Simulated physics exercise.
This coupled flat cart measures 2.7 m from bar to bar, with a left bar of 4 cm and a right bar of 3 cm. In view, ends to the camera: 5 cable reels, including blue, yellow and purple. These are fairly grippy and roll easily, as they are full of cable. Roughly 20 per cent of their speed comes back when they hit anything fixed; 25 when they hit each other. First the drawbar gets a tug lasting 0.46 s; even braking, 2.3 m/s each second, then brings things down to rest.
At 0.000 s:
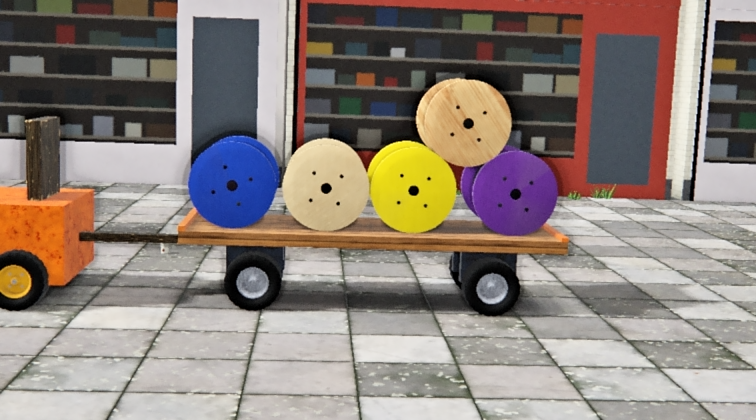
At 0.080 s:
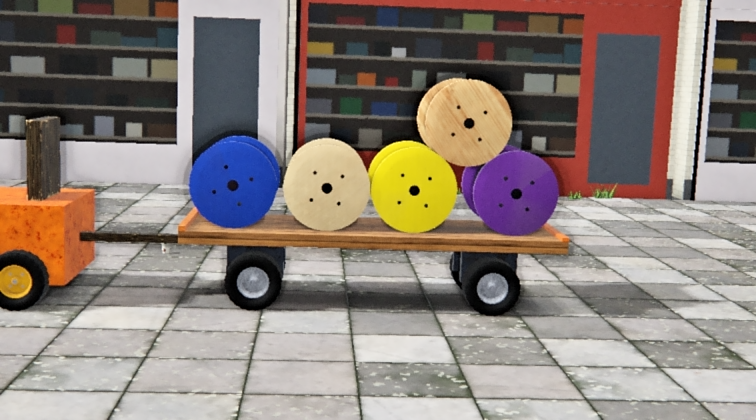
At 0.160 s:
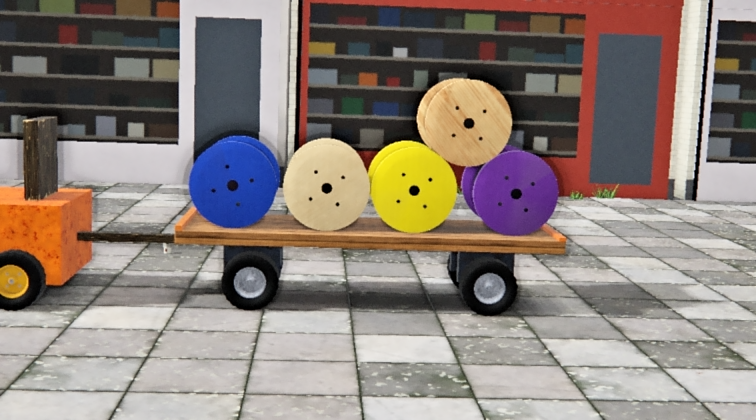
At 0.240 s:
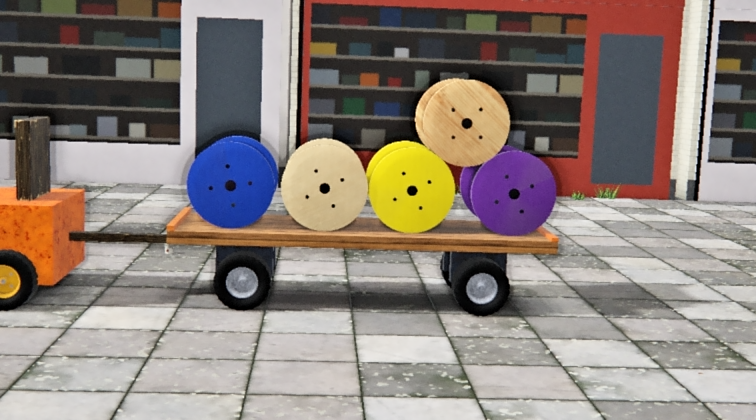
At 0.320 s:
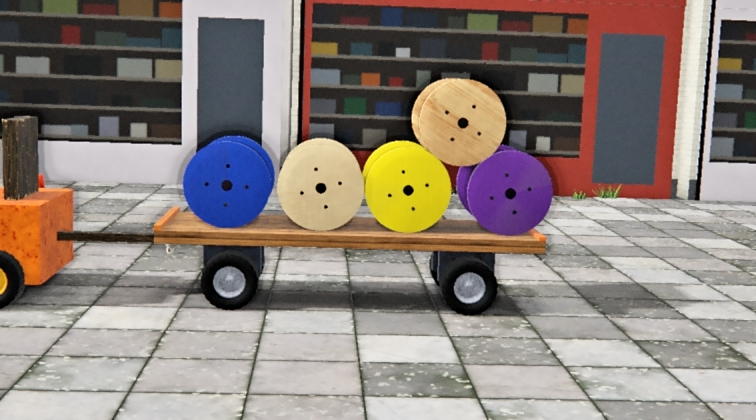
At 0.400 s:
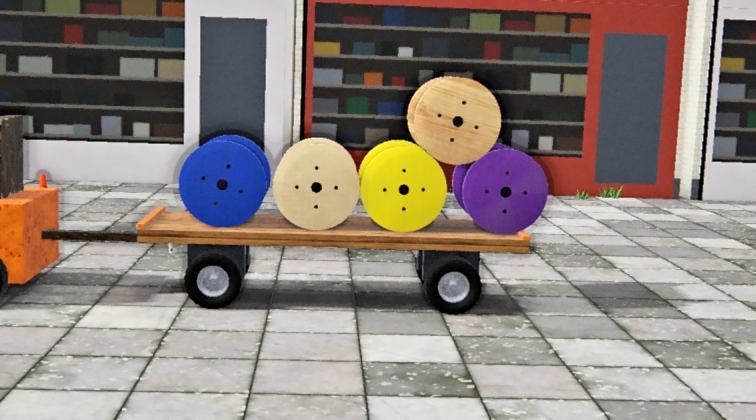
Flat cart carrying five cable reels, one perched on top, starting from rest and rolling left behind an orange vehicle past shopfronts.
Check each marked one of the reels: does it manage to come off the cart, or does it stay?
In order: Blue fails to leave. Yellow fails to leave. Purple gets off.
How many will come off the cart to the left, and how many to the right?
Left side: 0; right side: 2.
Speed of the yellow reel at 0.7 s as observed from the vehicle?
Near 0.9 m/s at that time.
After 0.7 s, blue is on the deck, 90 cm from the left bar, rolling right along the cart; yellow is on the deck, 50 cm from the right bar, rolling right along the cart; purple is over the right bar and falling; 1 over a bar so far.
After 0.9 s, blue is on the deck, 105 cm from the left bar, rolling right along the cart; yellow is on the deck, 35 cm from the right bar, rolling right along the cart; purple is over the right bar and falling; 2 over a bar so far.
At rest (3.9 s), blue is on the deck, 50 cm from the left bar; yellow is on the deck, 65 cm from the right bar; purple is over the right bar and down; 2 over a bar so far.
